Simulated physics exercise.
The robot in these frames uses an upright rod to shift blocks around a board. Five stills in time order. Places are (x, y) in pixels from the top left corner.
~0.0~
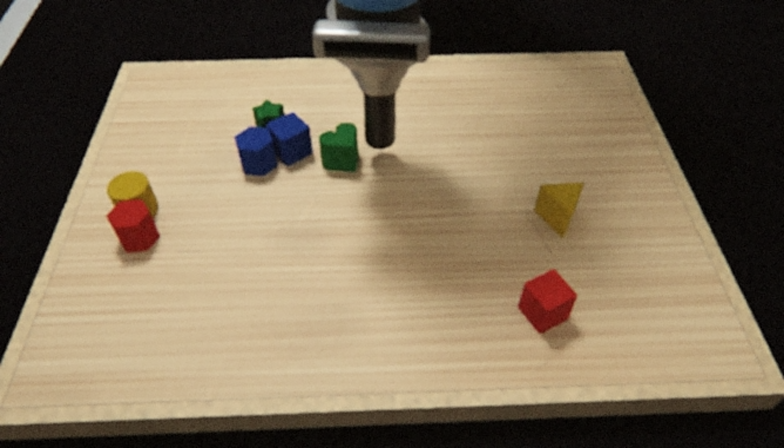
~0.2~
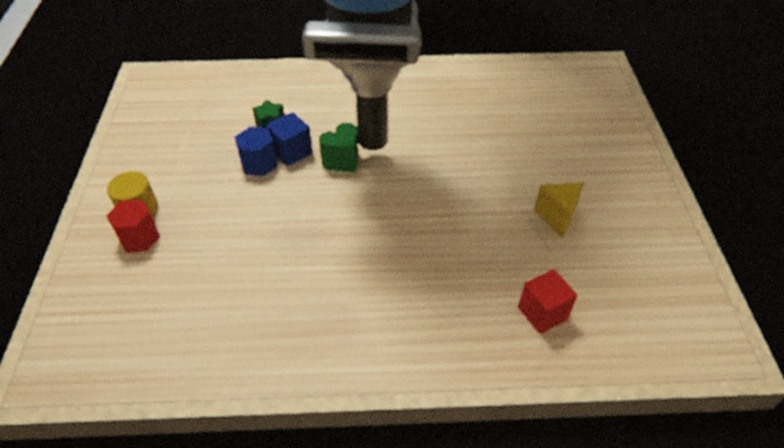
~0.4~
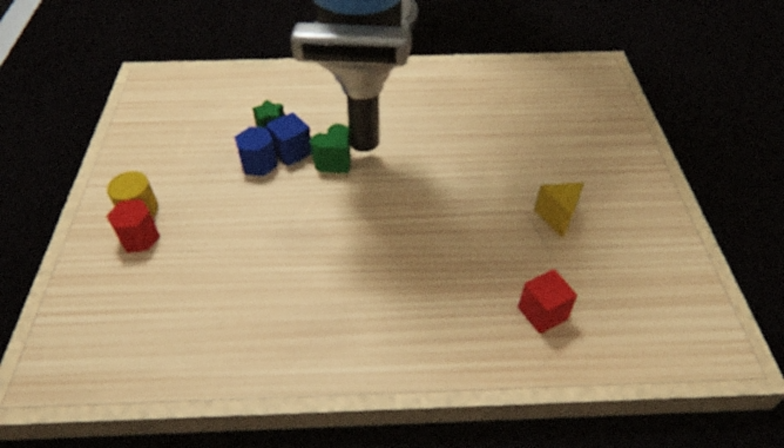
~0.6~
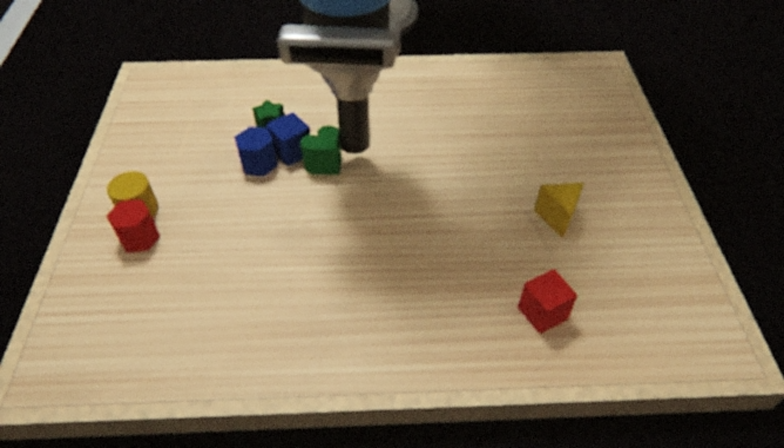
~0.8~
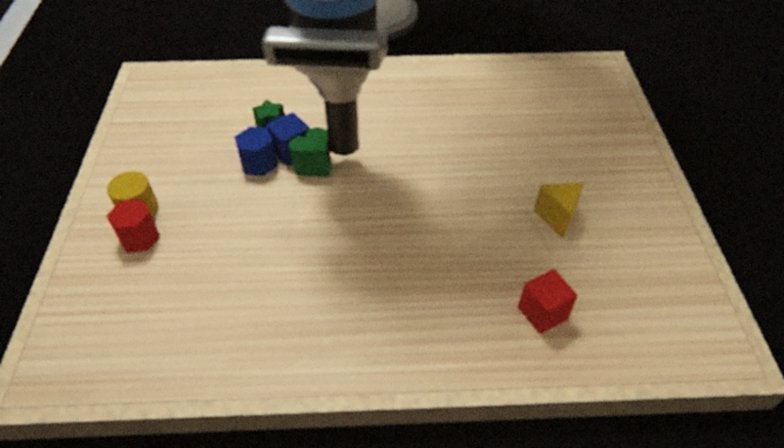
At first, a robot's upright rod hovers just right of a green heart-shaped block on a wooden board scattered with red, blue, green and yellow blocks. The rod moves left to the green block, then pushes it a short way left, close against the blue blocks, while the others stay still.
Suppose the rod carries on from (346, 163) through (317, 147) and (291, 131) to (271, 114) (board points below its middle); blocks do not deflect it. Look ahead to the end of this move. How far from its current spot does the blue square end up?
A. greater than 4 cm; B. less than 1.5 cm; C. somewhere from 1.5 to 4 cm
A (greater than 4 cm)
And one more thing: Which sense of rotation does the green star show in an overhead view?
That block twists clockwise.
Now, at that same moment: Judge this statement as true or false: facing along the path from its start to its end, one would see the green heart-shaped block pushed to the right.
False.
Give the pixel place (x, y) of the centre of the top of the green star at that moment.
Answer: (237, 94).
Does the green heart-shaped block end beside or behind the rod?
Yes, that is what happens.
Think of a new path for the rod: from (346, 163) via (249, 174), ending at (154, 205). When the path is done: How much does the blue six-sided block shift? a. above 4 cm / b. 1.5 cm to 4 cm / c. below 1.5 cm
(a)
On the path given first. One third of the way, rod (313, 130); blue six-sided block (249, 139), turned 15° anticlockwise; green star (255, 101); blue square (271, 117); green heart-shaped block (288, 138), turned 30° anticlockwise.
Two thirds of the way, rod (288, 114); blue six-sided block (246, 139), turned 30° anticlockwise; green star (240, 96), turned 60° clockwise; blue square (252, 113), turned 45° anticlockwise; green heart-shaped block (287, 138), turned 35° anticlockwise.
At the end, rod (268, 97); blue six-sided block (246, 139), turned 30° anticlockwise; green star (237, 94), turned 65° clockwise; blue square (248, 111), turned 75° anticlockwise; green heart-shaped block (287, 138), turned 35° anticlockwise.
